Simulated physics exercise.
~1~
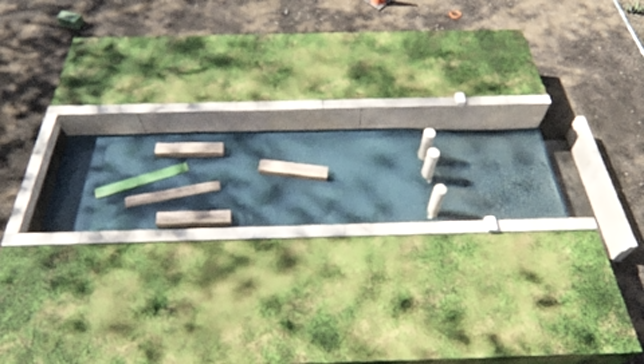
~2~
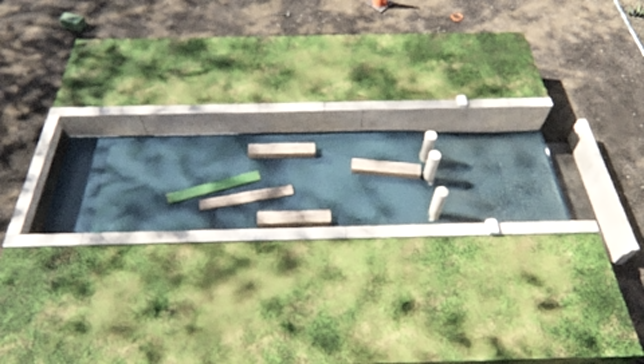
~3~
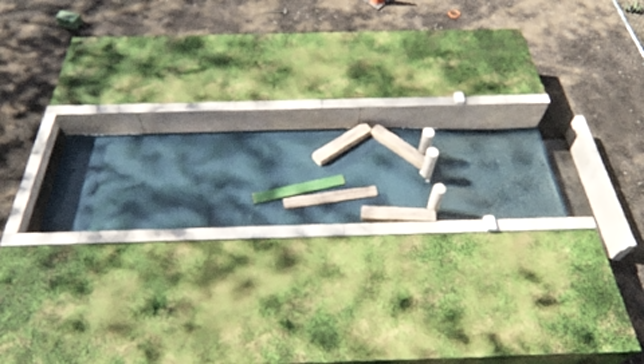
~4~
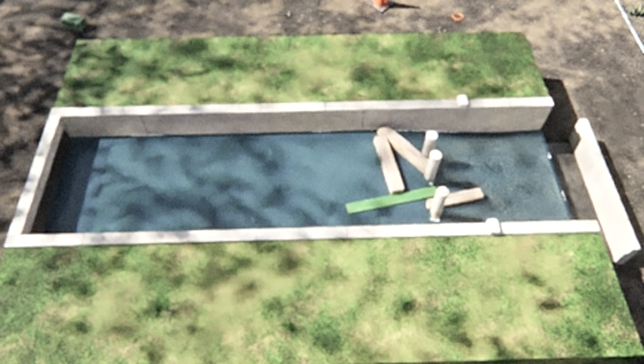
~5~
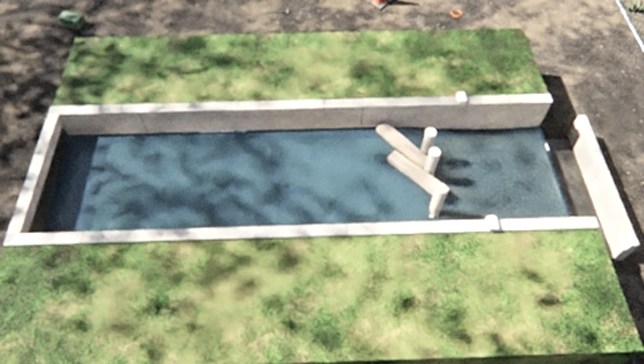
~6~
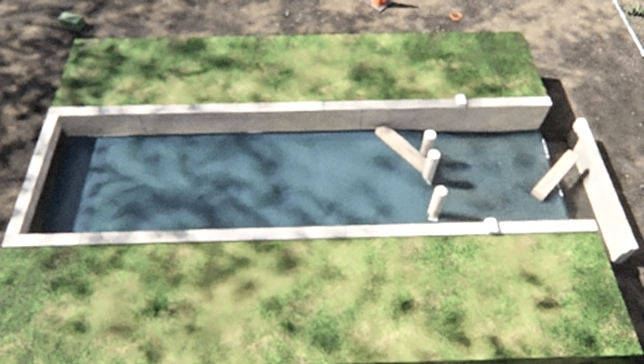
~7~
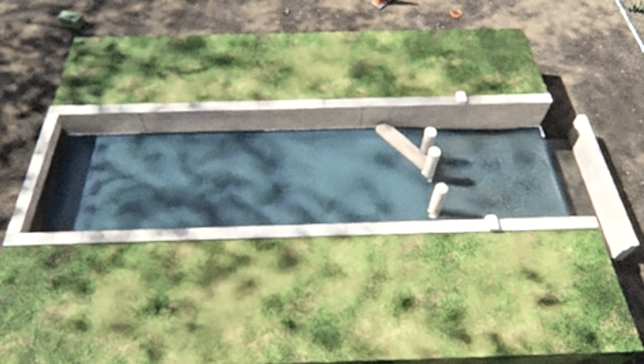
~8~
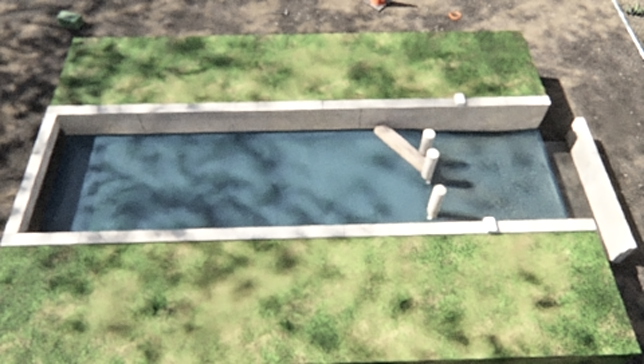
At the start, five planks and beams, one of them green, float in the left and middle parts of a walled water channel set in grass, with three upright posts farther right. All of them drift right. The leading pale piece reaches the posts and swings to a slant against the upper wall, and the others bunch up behind and beside it. One by one, pieces slip past the posts, the green plank among them, and leave view. Another pale beam lingers at the posts, then slides out at the right end. Finally, only the slanted piece remains, resting between wall and posts.
